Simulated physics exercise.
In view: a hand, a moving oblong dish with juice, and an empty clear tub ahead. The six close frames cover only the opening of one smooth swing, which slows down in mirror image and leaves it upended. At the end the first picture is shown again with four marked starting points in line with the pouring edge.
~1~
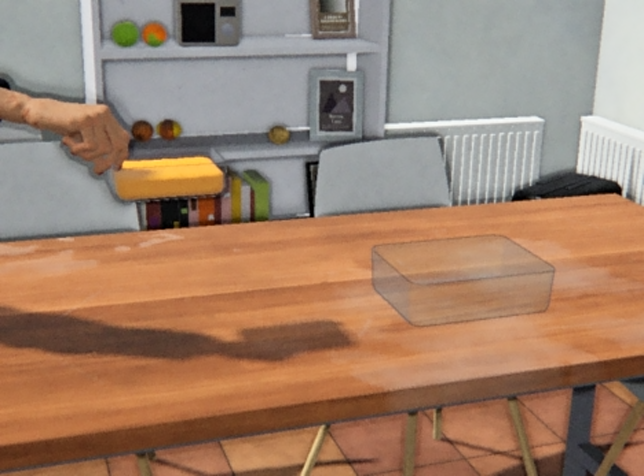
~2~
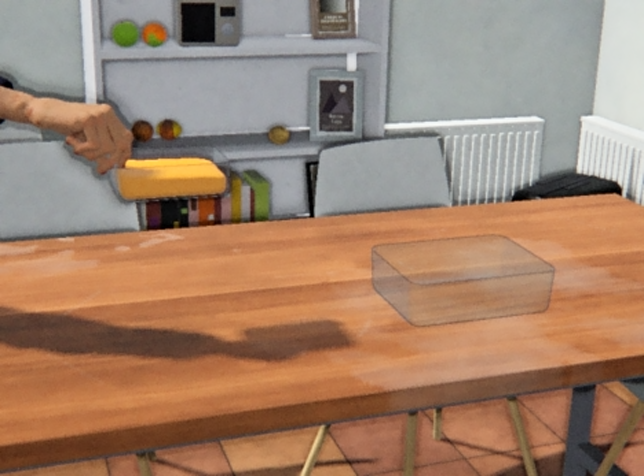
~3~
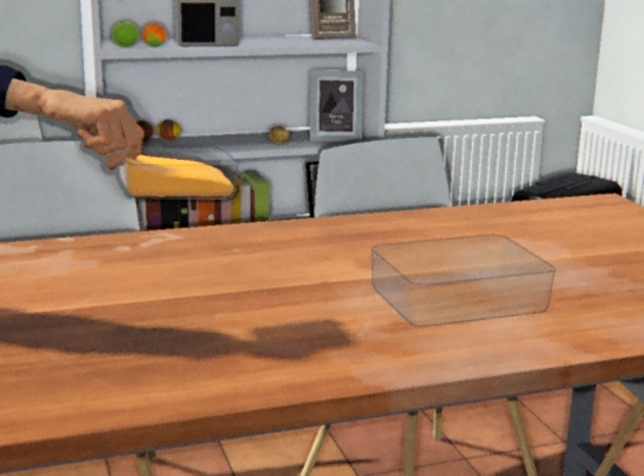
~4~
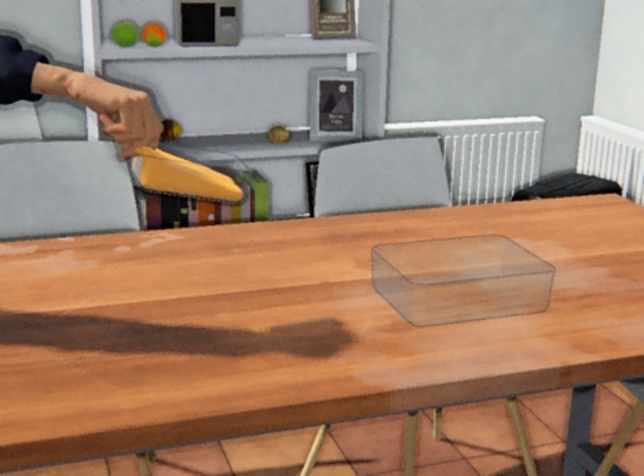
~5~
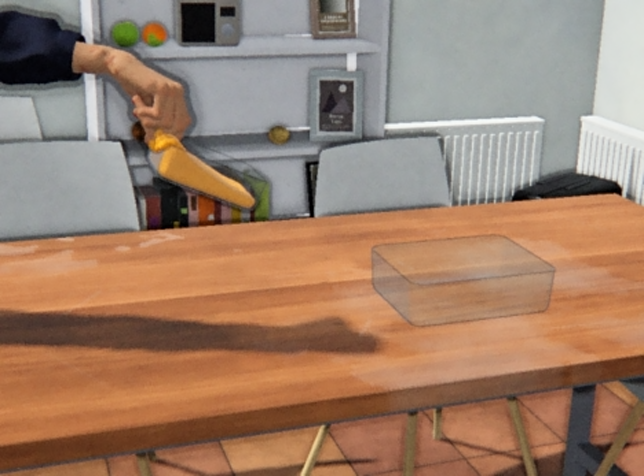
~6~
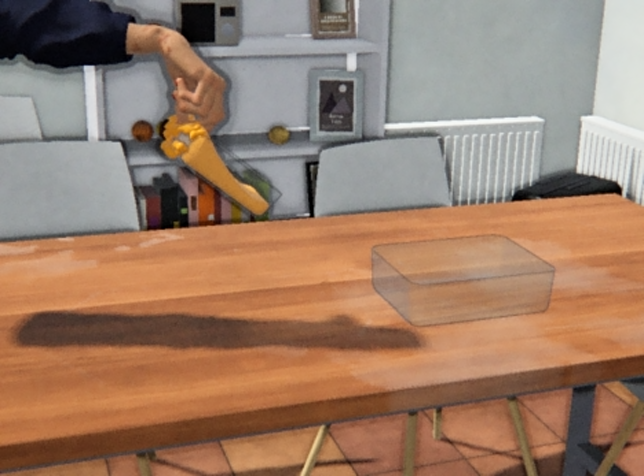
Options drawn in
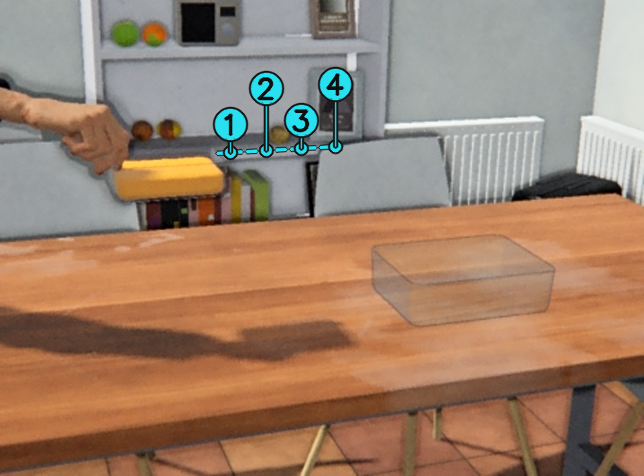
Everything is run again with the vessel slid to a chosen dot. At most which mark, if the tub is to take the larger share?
Place 2 just does it.
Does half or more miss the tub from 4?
No, not at all.
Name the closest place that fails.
Place 1.
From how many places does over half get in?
Three of them.
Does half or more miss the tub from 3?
No, that is safe.
In cyan, 1 at (230, 152); 2 at (266, 150); 3 at (301, 148); 4 at (335, 146).
With 1, about 21 % lands in the tub, 72 % falls short and 7 % goes beside or beyond.
With 2, about 63 % lands in the tub, 23 % falls short and 14 % goes beside or beyond.
With 3, about 73 % lands in the tub, 9 % falls short and 19 % goes beside or beyond.
With 4, about 66 % lands in the tub, 9 % falls short and 24 % goes beside or beyond.
